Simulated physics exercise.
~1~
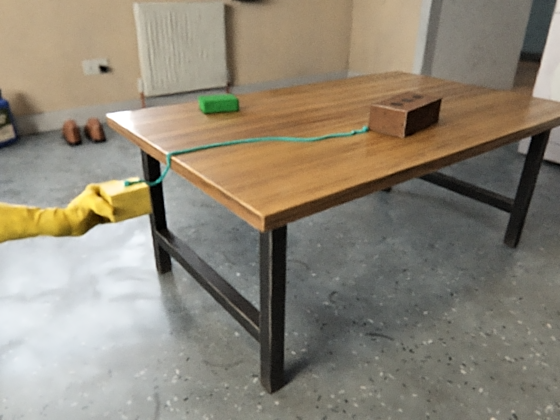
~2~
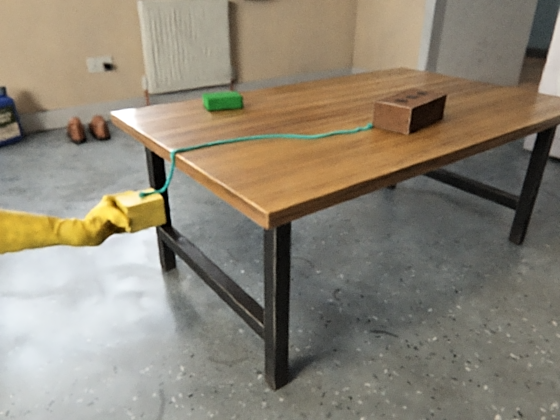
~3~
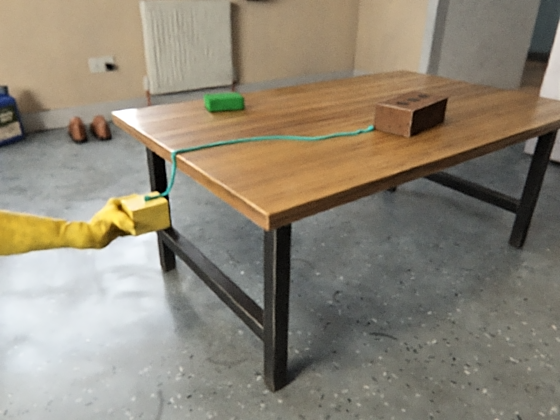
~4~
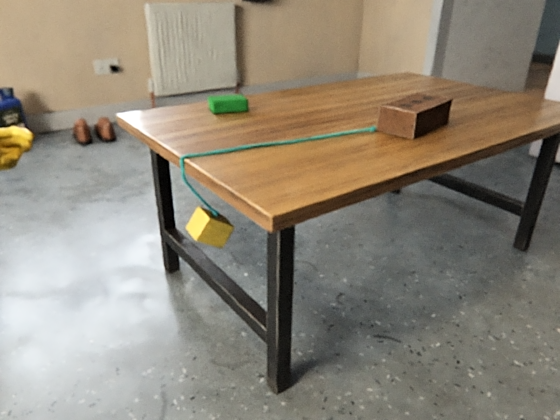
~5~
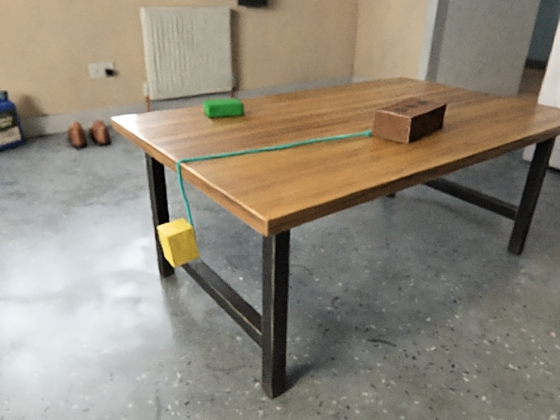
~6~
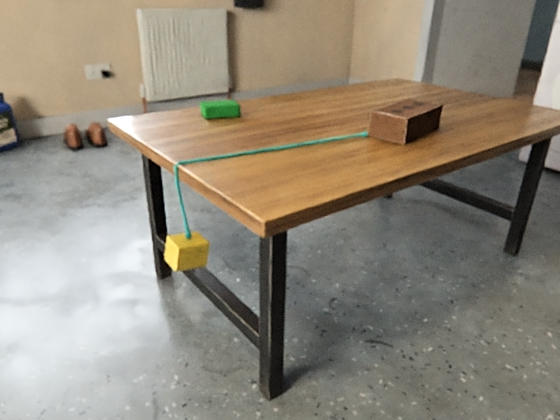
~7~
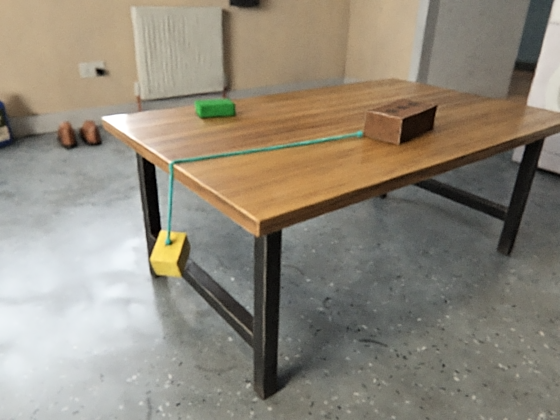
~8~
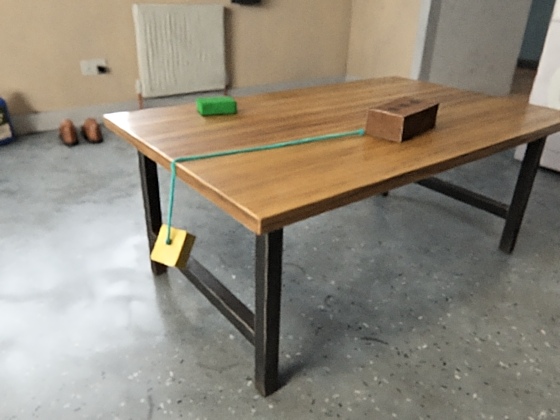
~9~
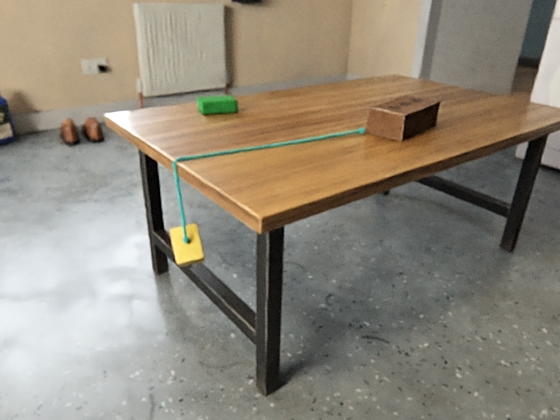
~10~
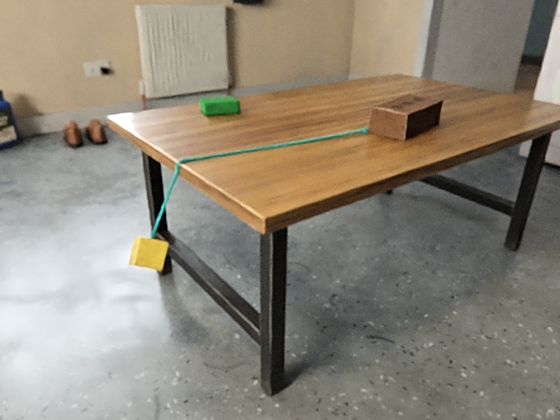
A yellow-gloved hand held a yellow block beside a wooden table, then let go and drew back, leaving it swinging and twisting below the edge on a green shoelace stretched to a brick, while the brick and green sponge stayed still on top.
